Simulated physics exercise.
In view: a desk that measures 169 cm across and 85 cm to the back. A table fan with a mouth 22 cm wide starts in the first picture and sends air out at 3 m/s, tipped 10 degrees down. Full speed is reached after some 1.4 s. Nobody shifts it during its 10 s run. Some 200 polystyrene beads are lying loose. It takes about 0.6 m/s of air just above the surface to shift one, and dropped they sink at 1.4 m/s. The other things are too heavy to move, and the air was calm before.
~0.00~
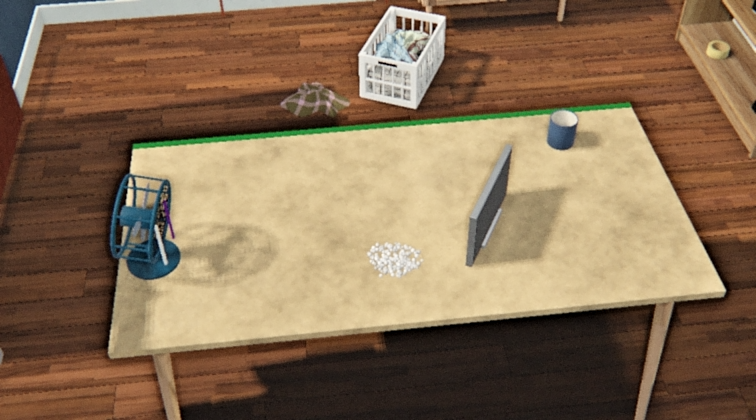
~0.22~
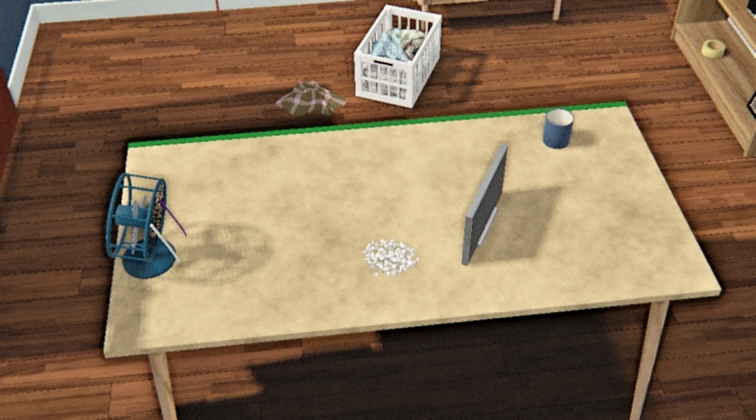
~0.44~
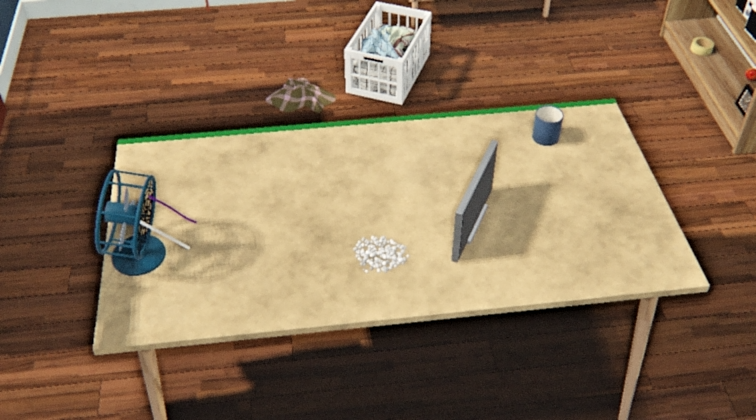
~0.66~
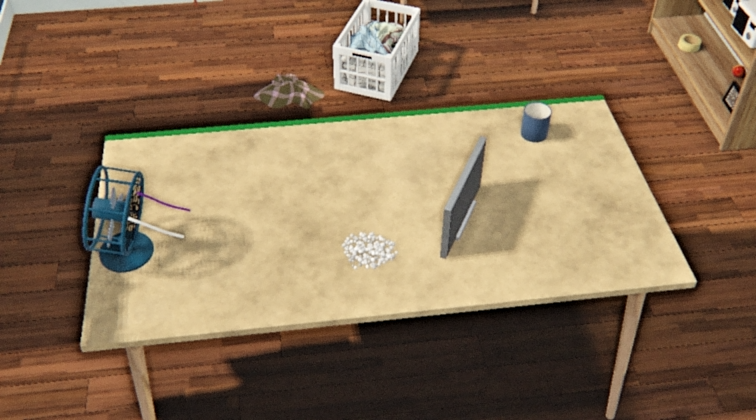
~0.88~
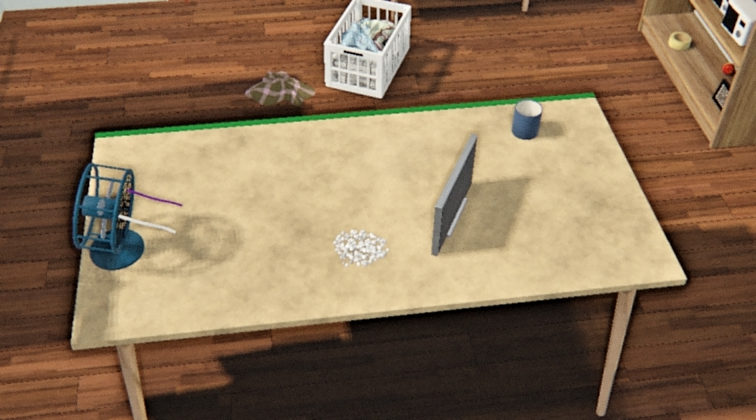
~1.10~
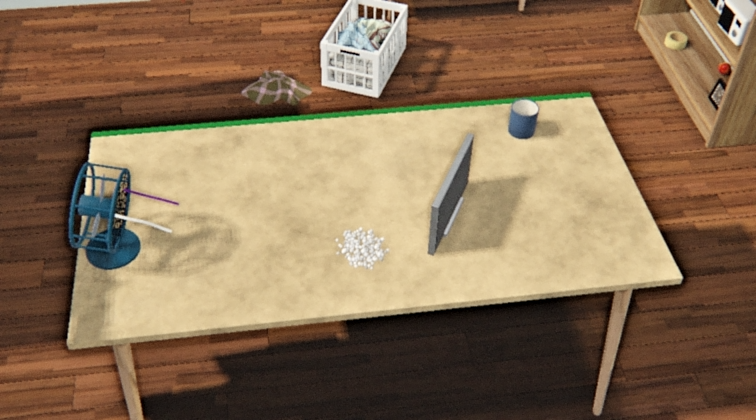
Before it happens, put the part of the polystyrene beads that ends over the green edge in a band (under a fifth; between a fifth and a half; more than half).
By then from a fifth to a half are over the green edge.
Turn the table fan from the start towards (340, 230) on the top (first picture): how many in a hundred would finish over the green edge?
It would be near 0 %.
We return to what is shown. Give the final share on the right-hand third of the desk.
Near 0 %.
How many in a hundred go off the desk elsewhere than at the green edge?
Near 70 %.
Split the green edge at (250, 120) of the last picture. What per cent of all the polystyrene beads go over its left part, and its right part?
Some 0 % left, 30 % right.
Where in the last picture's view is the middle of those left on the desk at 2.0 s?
At about (509, 135).
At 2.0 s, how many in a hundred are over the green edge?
Near 20 %.
After 2.0 s the count stands so, 18 % are over the green edge; the middle of those still in play is near (507, 133).
After 3.2 s the count stands so, 32 % are over the green edge.
After 5.5 s the count stands so, 33 % are over the green edge.
After 10.0 s, at the end, 34 % are over the green edge.
